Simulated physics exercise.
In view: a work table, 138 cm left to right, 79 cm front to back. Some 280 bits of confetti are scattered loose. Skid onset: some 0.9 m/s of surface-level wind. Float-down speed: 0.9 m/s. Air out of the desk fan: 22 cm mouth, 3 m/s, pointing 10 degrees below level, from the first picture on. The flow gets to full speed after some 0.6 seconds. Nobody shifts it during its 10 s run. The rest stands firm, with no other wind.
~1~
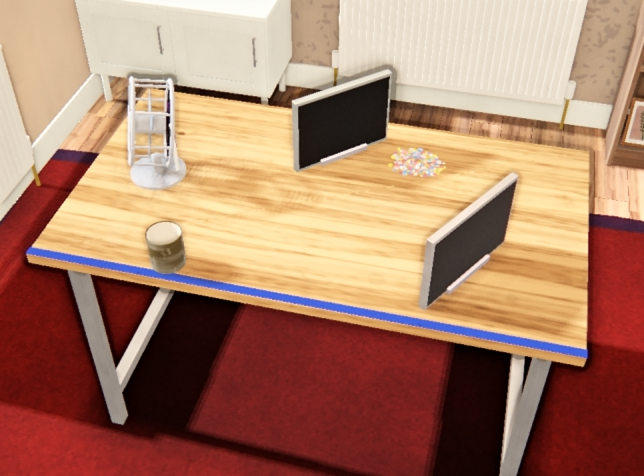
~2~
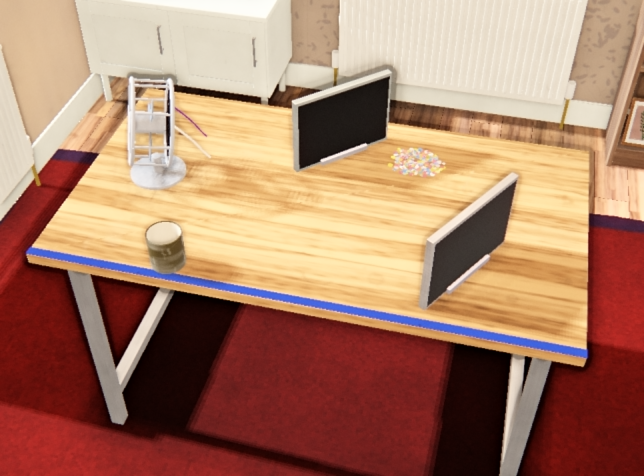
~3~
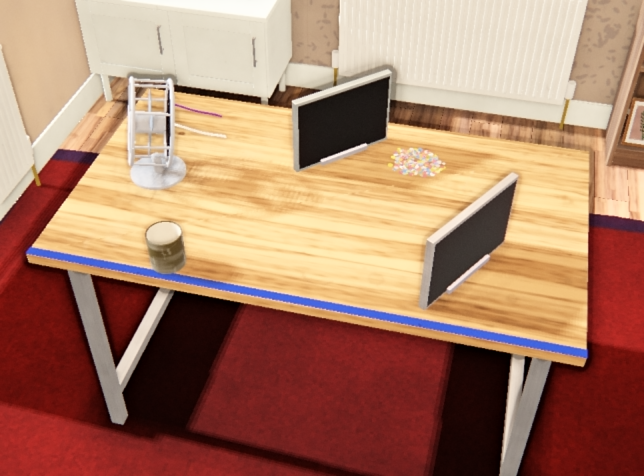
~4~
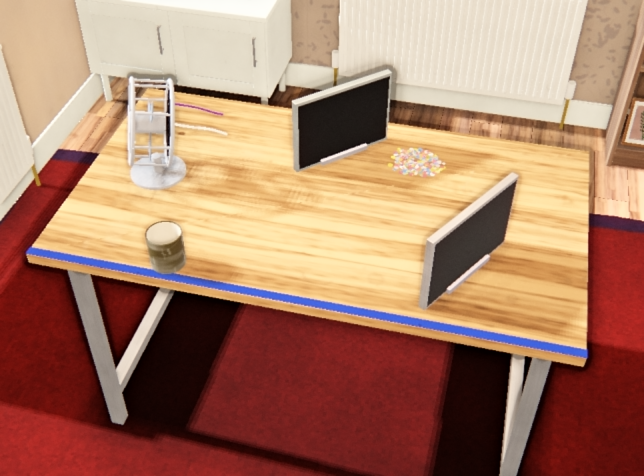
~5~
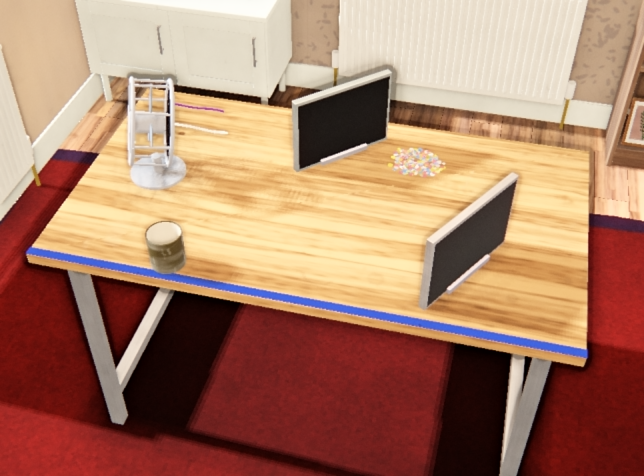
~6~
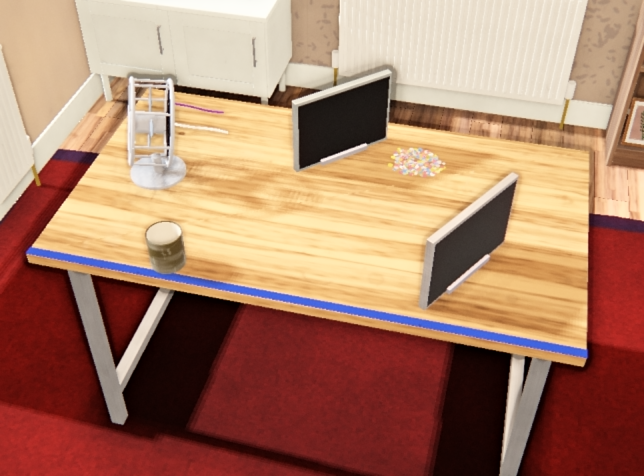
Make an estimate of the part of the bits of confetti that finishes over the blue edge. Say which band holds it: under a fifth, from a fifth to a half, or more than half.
The band that holds it is under one fifth.
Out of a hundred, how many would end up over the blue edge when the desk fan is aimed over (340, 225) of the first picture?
Then roughly 0 per cent.
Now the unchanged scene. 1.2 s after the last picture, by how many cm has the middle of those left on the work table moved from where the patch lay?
The middle is some 5 cm from where it began.
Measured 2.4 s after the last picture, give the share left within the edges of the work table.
I'd put it near 40 per cent at that time.
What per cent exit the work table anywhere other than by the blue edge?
About 90 per cent of them.
Then, 1.2 s after the last picture, 0 % are over the blue edge; the middle of those still in play is near (428, 155); 0 % have settled or left.
Then, 2.4 s after the last picture, 0 % are over the blue edge; the middle of those still in play is near (414, 152); 52 % have settled or left.
Then, 4.7 s after the last picture, 0 % are over the blue edge; the middle of those still in play is near (403, 150); 82 % have settled or left.
Then, 9.2 s after the last picture, at the end, 0 % are over the blue edge.
